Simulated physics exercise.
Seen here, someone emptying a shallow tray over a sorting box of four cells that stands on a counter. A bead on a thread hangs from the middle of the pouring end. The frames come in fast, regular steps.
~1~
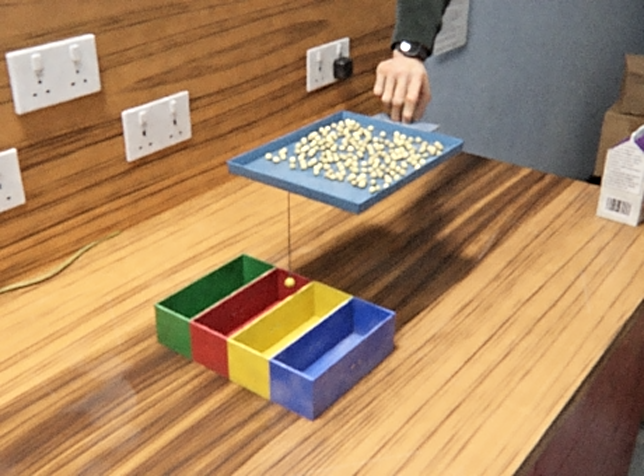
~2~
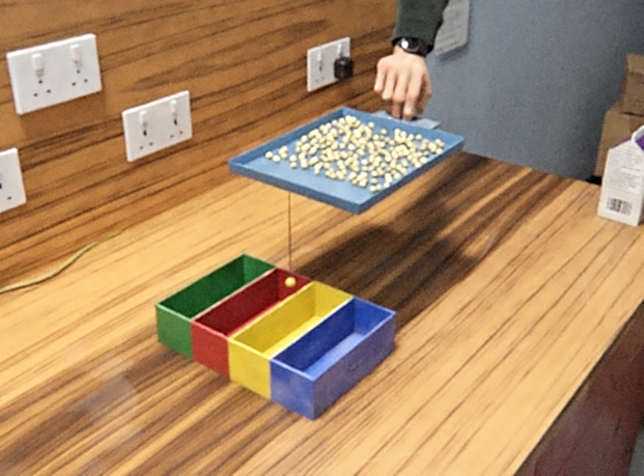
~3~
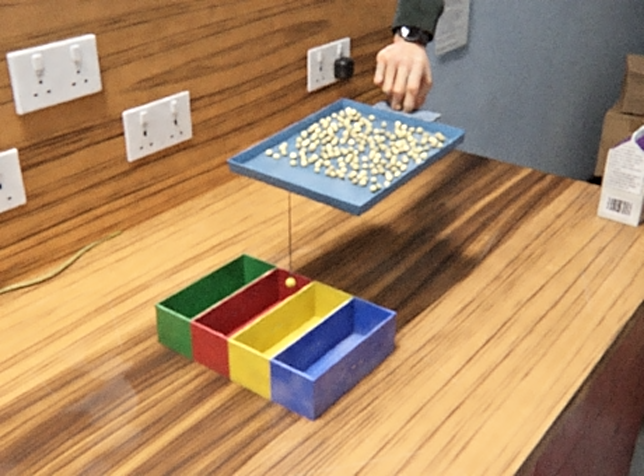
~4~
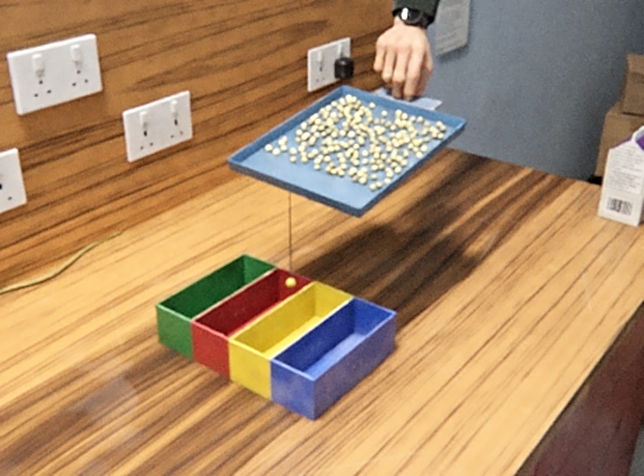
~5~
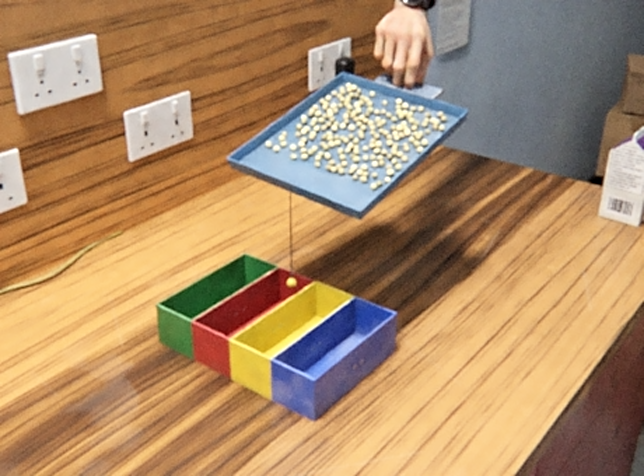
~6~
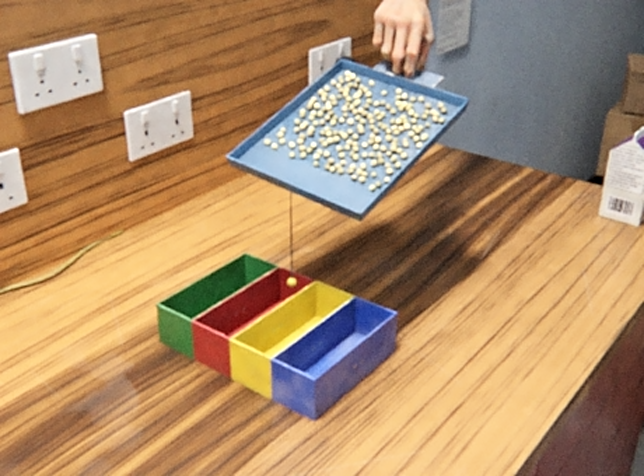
A hand raising the back of a blue tray of soya beans, gradually tilting it above a four-coloured sorting box on a counter.
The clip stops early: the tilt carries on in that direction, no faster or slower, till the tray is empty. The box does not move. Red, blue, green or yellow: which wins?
The blue cell gets the most.
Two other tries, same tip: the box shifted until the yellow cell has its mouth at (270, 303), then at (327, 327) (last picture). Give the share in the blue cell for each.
About 40 and 10 per cent.
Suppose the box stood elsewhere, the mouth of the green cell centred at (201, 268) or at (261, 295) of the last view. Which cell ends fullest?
One: The cell in blue. Two: Yellow.
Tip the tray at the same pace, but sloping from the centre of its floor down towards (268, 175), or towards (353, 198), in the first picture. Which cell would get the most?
First the green one, then that blue cell.
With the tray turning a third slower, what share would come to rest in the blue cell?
Close to 60 per cent.
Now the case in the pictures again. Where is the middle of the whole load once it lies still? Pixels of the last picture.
Near (318, 364).
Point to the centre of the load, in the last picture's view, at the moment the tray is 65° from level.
Near (331, 198).
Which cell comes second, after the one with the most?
It is the yellow cell.
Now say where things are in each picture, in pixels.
The first picture shows corners of the pouring end at (229, 161) and (359, 202), level; middle of the load at (359, 153), soya beans; bead on its thread at (290, 283); green cell at (173, 328); red cell at (210, 346); yellow cell at (249, 365); blue cell at (291, 386).
The second picture shows corners of the pouring end at (230, 161) and (359, 203), level; middle of the load at (360, 152).
The third picture shows corners of the pouring end at (230, 160) and (359, 204), tipped barely, lowest at the right corner; middle of the load at (360, 147).
The fourth picture shows corners of the pouring end at (229, 159) and (359, 207), tipped a little, lowest at the right corner; middle of the load at (360, 140).
The fifth picture shows corners of the pouring end at (229, 157) and (360, 209), tipped a little, lowest at the right corner; middle of the load at (361, 133).
The sixth picture shows corners of the pouring end at (229, 156) and (360, 211), tipped clearly, lowest at the right corner; middle of the load at (360, 127); green cell at (176, 328); red cell at (212, 346); yellow cell at (251, 365); blue cell at (293, 385).
Soon after the last picture, tray tipped steeply; most on the tray; a small part in the blue cell; a stray few in the yellow cell; a stray few in the red cell; a small part falling or outside the box.
A little later, tray tipped past a quarter turn; about half on the tray; a small part in the blue cell; a small part in the yellow cell; a stray few in the red cell; a stray few in the green cell; about a third falling or outside the box.
Later still, tray tipped past a quarter turn; about half in the blue cell; about a third in the yellow cell; a small part in the red cell; a stray few in the green cell; a stray few falling or outside the box.
At rest, tray tipped past a quarter turn; about half in the blue cell; about a third in the yellow cell; a small part in the red cell; a stray few in the green cell; a stray few outside the box.
